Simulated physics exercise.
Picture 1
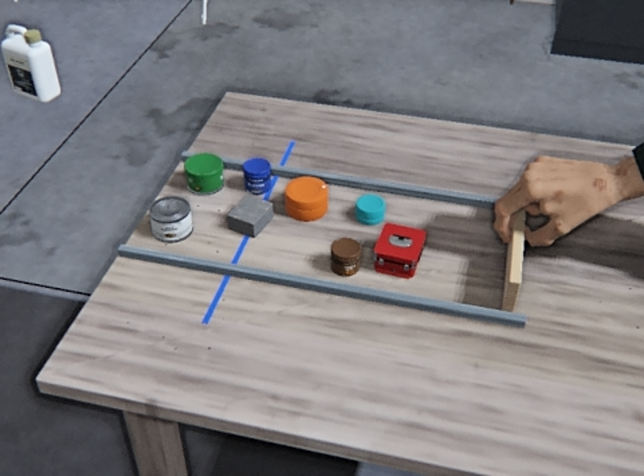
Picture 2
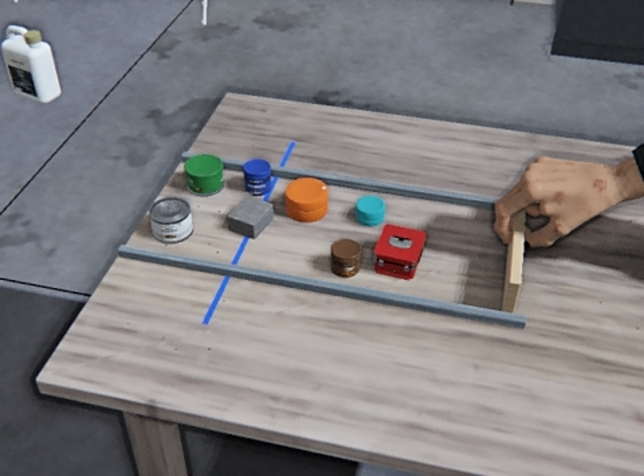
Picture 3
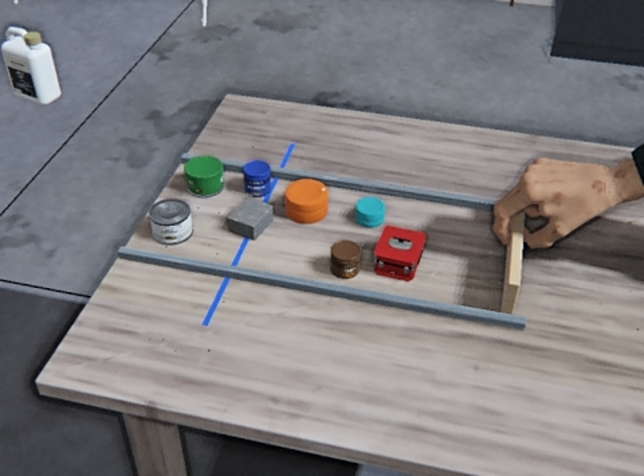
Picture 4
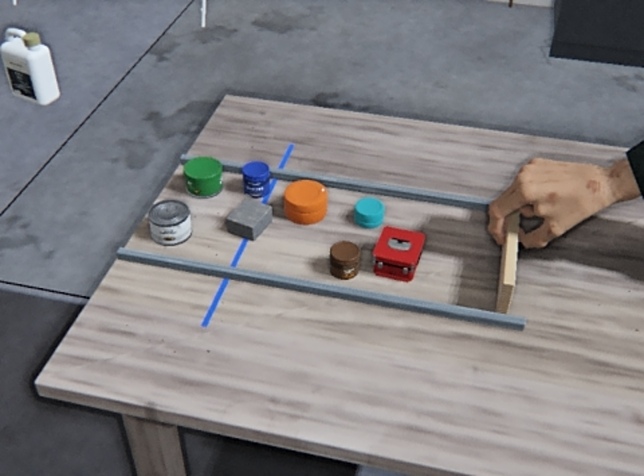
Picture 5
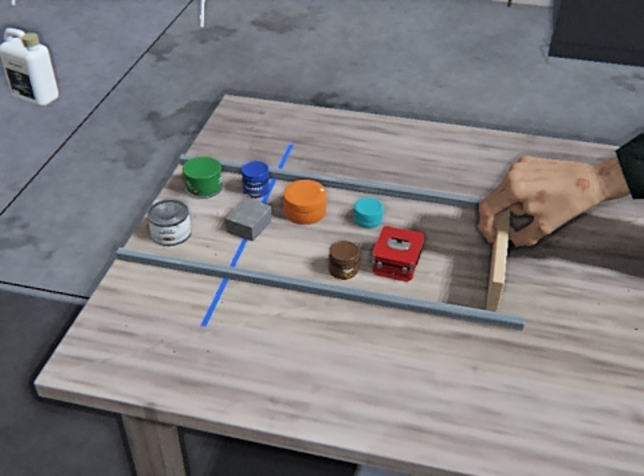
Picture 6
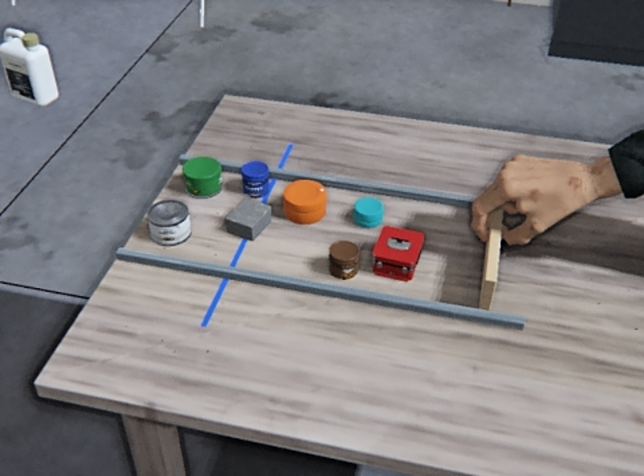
On a wooden table, a hand held a board upright between two rails and slid it slightly left, while the scattered pots, tubs, grey block and red case near the blue tape stayed put.
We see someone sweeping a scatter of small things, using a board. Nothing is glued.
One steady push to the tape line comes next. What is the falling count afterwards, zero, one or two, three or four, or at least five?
Afterwards the falling count is zero.
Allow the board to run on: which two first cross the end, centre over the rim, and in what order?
Order, earliest first: White pot, grey block.
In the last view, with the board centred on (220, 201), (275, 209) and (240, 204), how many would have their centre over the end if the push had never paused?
It comes out as 1, then 0, then 0.
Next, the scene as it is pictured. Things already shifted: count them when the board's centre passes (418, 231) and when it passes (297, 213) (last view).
Up to then 1, and up to the other point 6.
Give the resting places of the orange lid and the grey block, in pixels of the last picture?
The orange lid stops around (214, 193); the grey block around (195, 218).
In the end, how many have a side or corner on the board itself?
2 in contact.
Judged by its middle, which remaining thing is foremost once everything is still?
The white pot winds up nearest.
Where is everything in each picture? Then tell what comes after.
The first picture shows white pot (171, 219); green pot (205, 174); blue tub (257, 177); board (515, 244); tape (255, 220).
The second picture shows green pot (205, 175); red case (399, 252).
The third picture shows blue tub (257, 179); grey block (251, 219).
The fourth picture shows white pot (170, 223); turquoise lid (369, 213).
The fifth picture shows green pot (203, 178); brown tub (344, 260).
The sixth picture shows white pot (170, 223); green pot (203, 178); blue tub (256, 180); board (493, 243); tape (253, 222).
Soon after, none off yet; white pot at rest near (170, 223); green pot at rest near (203, 178); blue tub at rest near (256, 180).
At rest, the number that fall off is zero.
